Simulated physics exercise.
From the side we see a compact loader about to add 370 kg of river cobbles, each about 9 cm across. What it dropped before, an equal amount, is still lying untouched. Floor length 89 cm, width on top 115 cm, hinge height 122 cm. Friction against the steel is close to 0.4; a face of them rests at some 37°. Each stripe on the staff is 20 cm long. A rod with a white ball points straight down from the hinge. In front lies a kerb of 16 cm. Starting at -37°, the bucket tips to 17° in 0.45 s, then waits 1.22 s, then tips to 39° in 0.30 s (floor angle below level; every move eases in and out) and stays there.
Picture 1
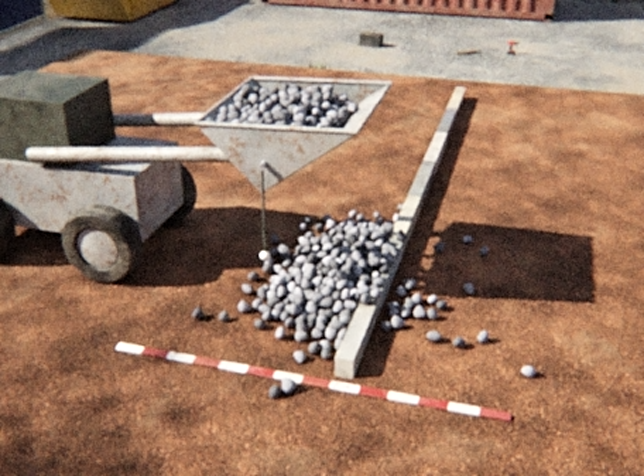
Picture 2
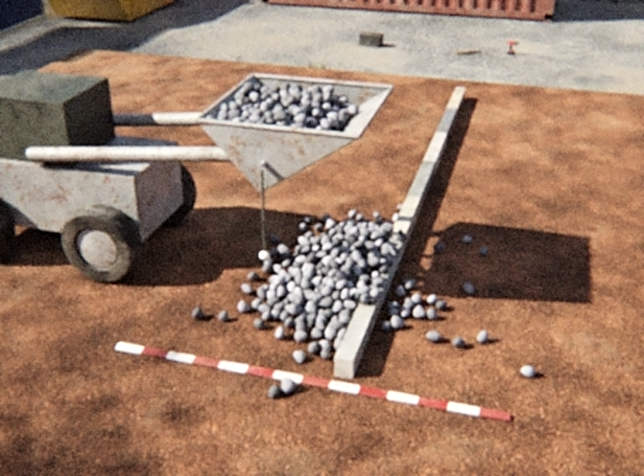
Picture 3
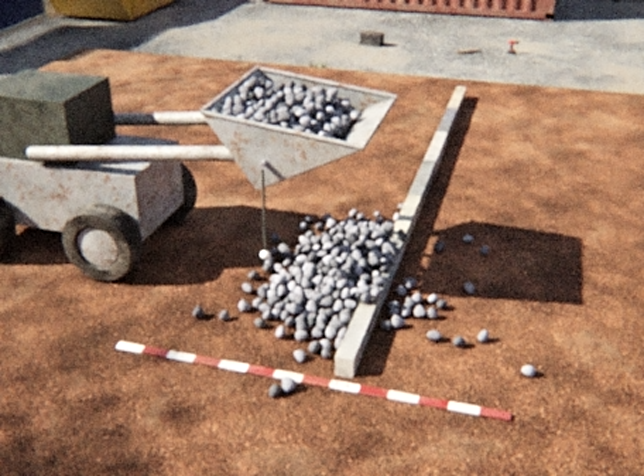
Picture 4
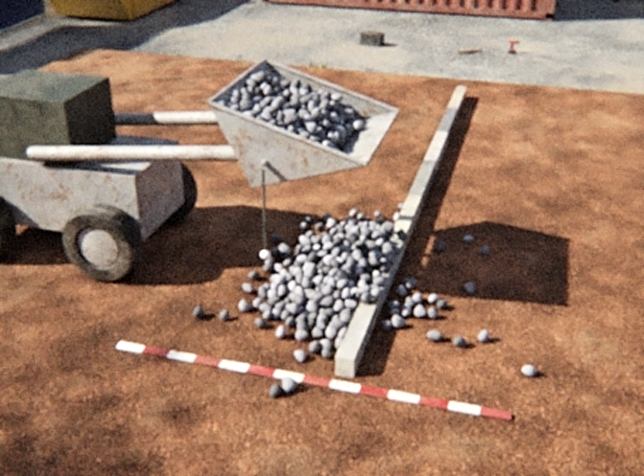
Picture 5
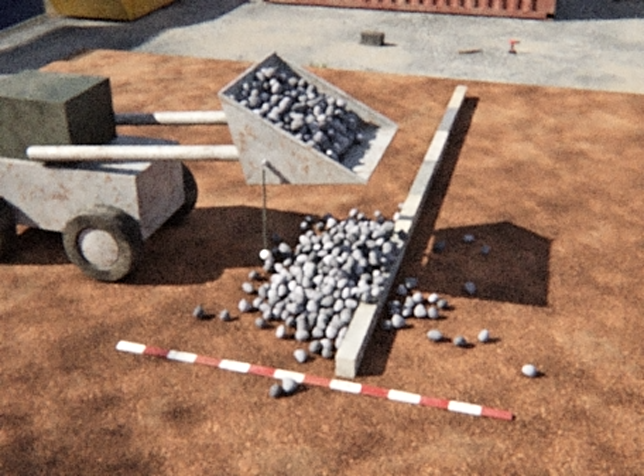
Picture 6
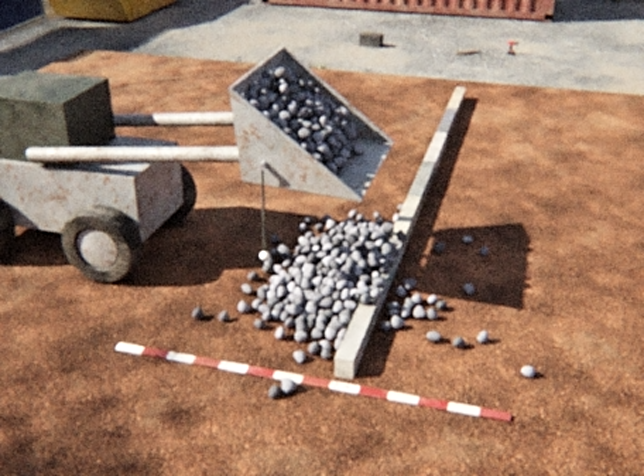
A compact loader steadily tilts its bucket of grey stones downward to the right.
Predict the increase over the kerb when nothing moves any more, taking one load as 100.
Some 86 per cent is added.
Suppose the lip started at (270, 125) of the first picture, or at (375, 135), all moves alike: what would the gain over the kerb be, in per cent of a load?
About 5 and 95 per cent.
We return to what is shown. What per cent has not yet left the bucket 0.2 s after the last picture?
It holds some 100 per cent.
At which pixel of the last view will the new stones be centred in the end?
Near (419, 279).
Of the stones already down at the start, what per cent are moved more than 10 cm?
Roughly 5 per cent of them.
Then, 0.1 s after the last picture the floor is at 15°; in per cent of one load, 100 in the bucket, 95 on this side of the kerb, 5 over the kerb; the foremost stones are at (470, 305).
Then, 0.2 s after the last picture the floor is at 17°; in per cent of one load, 100 in the bucket, 95 on this side of the kerb, 5 over the kerb; the foremost stones are at (470, 305).
Then, 2.1 s after the last picture the floor is at 39°; in per cent of one load, 0 in the bucket, 118 on this side of the kerb, 82 over the kerb; the foremost stones are at (593, 312).
Then, 4.8 s after the last picture the floor is at 39°; in per cent of one load, 0 in the bucket, 109 on this side of the kerb, 91 over the kerb; the foremost stones are at (593, 312). Net gain over the kerb, 86.
